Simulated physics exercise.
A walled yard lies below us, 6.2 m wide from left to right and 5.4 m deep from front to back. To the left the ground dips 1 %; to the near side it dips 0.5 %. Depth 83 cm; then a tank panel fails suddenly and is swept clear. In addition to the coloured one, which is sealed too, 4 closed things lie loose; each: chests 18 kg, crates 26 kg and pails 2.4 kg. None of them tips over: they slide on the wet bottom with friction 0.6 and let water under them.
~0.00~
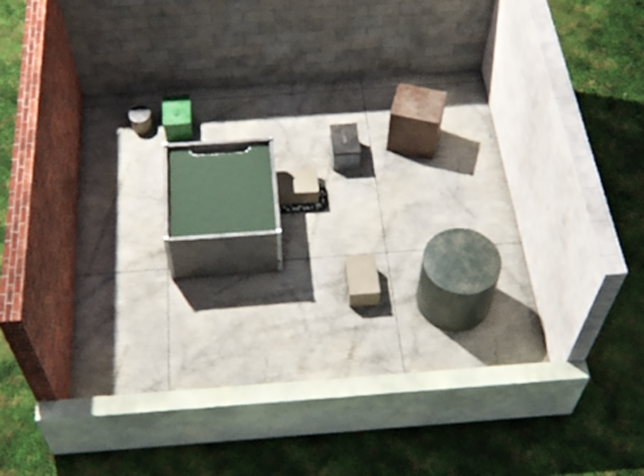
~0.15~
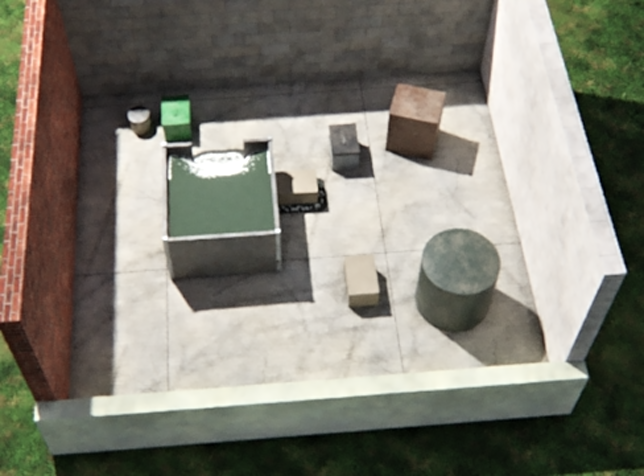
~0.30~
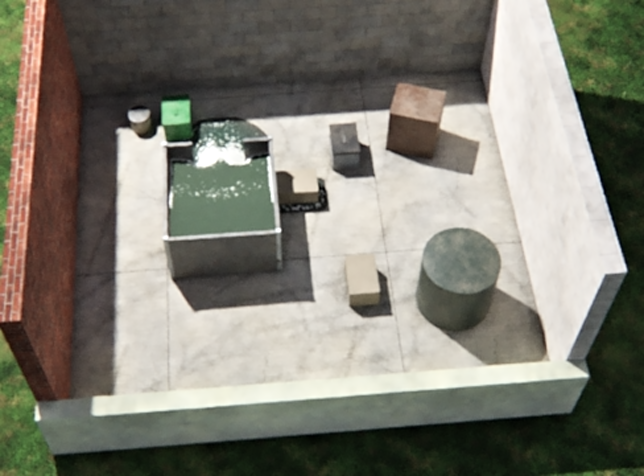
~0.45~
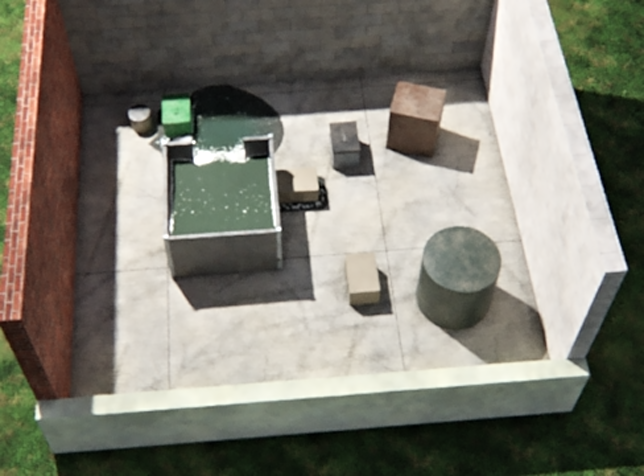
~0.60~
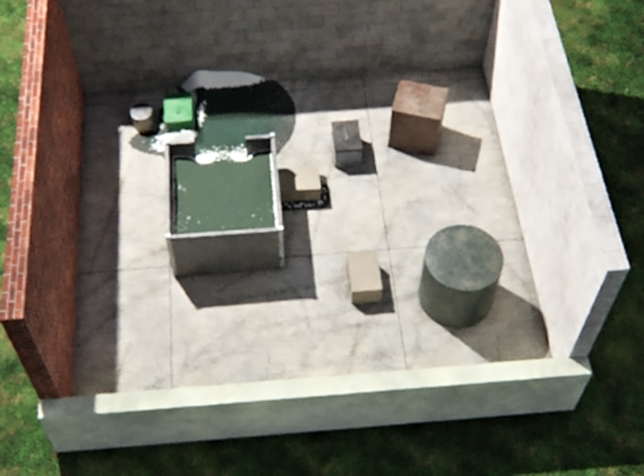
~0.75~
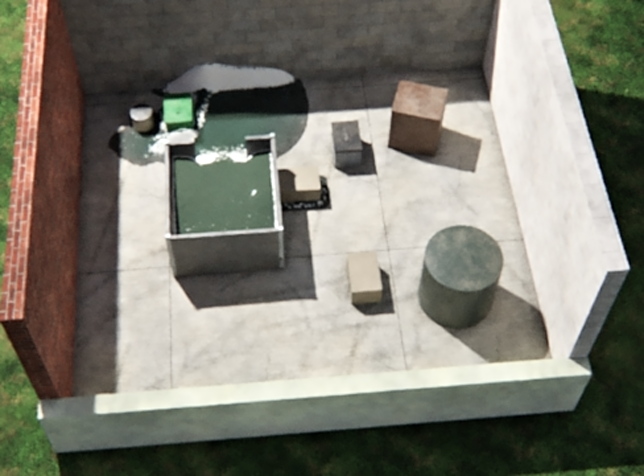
In a walled yard, water pours from a tank's far side and spreads around the green chest.
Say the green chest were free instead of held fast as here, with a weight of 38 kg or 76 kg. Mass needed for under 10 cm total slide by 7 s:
Higher only.
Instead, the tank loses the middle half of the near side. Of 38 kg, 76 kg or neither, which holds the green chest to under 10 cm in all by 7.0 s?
Then the lighter mass suffices.
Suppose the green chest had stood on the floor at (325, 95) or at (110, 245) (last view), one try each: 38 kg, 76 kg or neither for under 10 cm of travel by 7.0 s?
Taking the two tries in order, both fall short and even the light one works.
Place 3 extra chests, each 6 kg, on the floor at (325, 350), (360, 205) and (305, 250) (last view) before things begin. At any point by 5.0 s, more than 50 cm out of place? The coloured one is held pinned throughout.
One after another they come out within the mark, within the mark, within the mark.
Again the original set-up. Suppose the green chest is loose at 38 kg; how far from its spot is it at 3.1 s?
Displacement near 100 cm.
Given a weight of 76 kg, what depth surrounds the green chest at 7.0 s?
Something like 7 centimetres.
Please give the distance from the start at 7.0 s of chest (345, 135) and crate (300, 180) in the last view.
Taking them in order, that's 0 centimetres and 0 centimetres.
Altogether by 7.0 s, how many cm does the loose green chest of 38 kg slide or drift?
Some 200 cm in all.
After 1.4 s the green chest would be 63 cm from its start with 38 kg and 0 cm from its start with 76 kg; 13 cm of water round it then.
After 3.1 s the green chest would be 98 cm from its start with 38 kg and 0 cm from its start with 76 kg; 9 cm of water round it then.
After 4.9 s the green chest would be 109 cm from its start with 38 kg and 0 cm from its start with 76 kg; 9 cm of water round it then.
After 7.0 s the green chest would be 109 cm from its start with 38 kg and 0 cm from its start with 76 kg; 7 cm of water round it then.
